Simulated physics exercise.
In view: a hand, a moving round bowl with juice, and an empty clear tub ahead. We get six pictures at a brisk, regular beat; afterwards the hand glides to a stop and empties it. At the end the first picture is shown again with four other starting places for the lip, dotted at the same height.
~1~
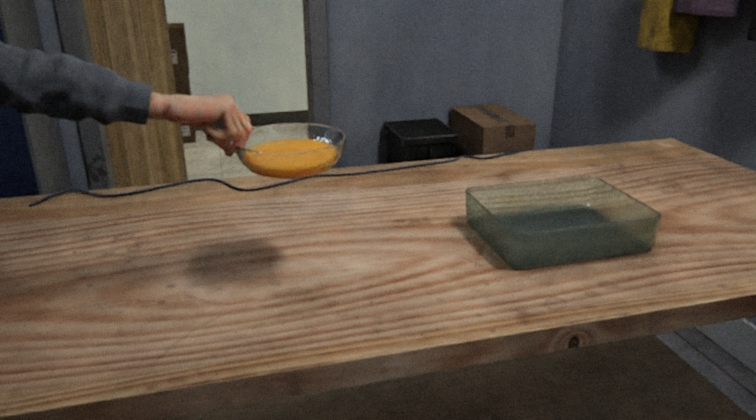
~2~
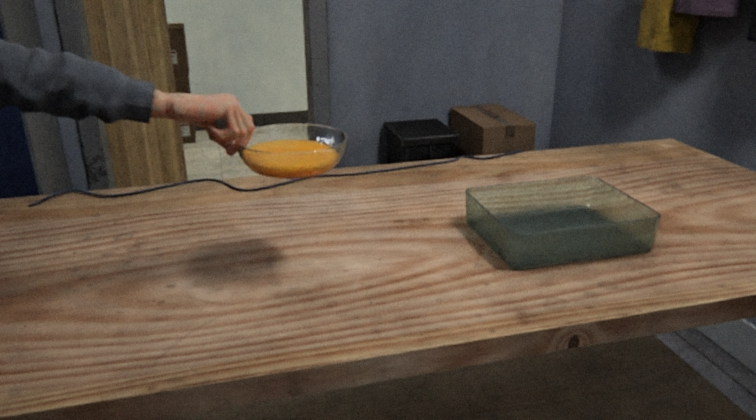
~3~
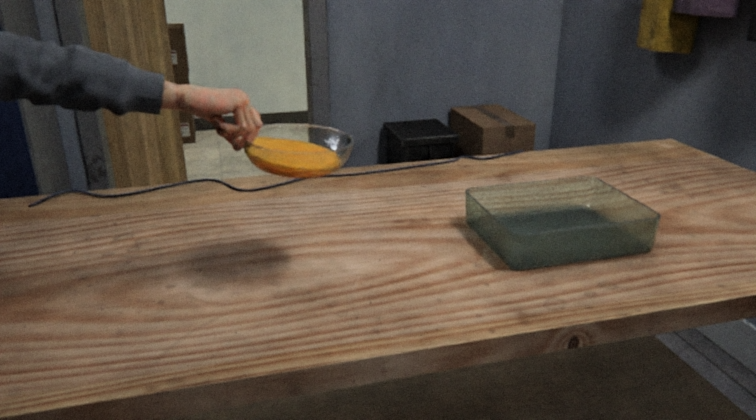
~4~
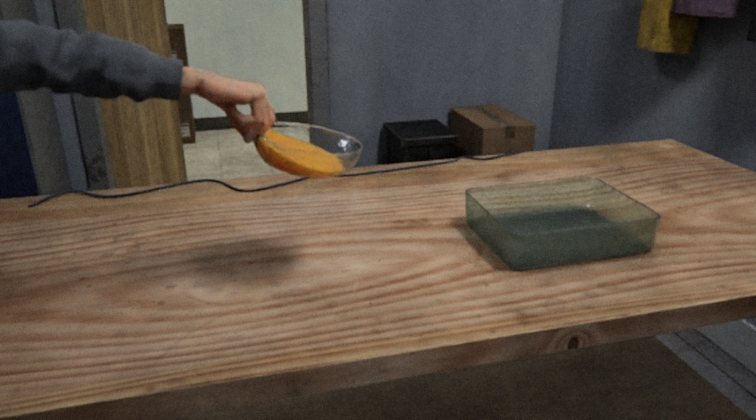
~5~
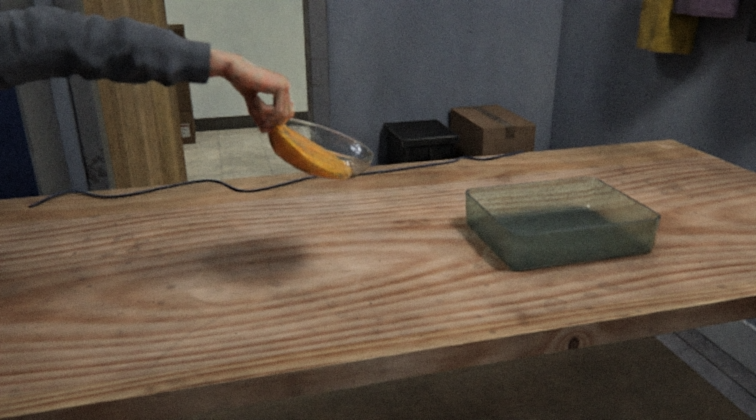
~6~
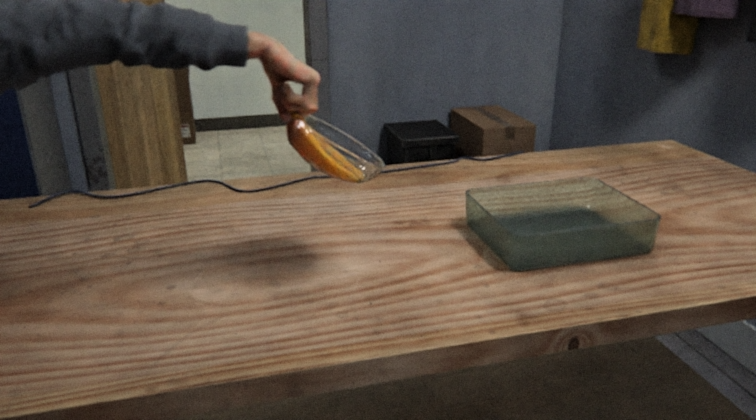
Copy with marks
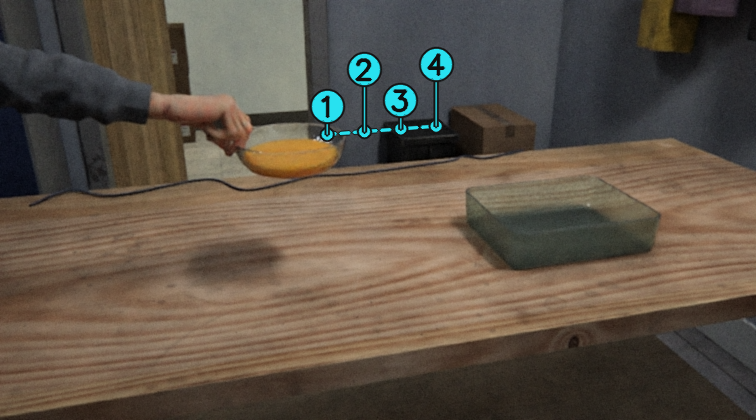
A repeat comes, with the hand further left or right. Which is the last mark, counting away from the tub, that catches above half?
2 is the one.
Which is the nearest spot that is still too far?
1.
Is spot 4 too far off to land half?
No, not at all.
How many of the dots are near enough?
Three of the four.
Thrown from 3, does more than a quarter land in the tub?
Yes, it does.
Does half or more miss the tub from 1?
Yes.
In cyan, 1 at (327, 134); 2 at (364, 131); 3 at (400, 128); 4 at (436, 126).
If 1 is chosen, about 17 % lands in the tub, 74 % falls short and 9 % goes beside or beyond.
If 2 is chosen, about 70 % lands in the tub, 7 % falls short and 24 % goes beside or beyond.
If 3 is chosen, about 67 % lands in the tub, 5 % falls short and 28 % goes beside or beyond.
If 4 is chosen, about 66 % lands in the tub, 7 % falls short and 27 % goes beside or beyond.
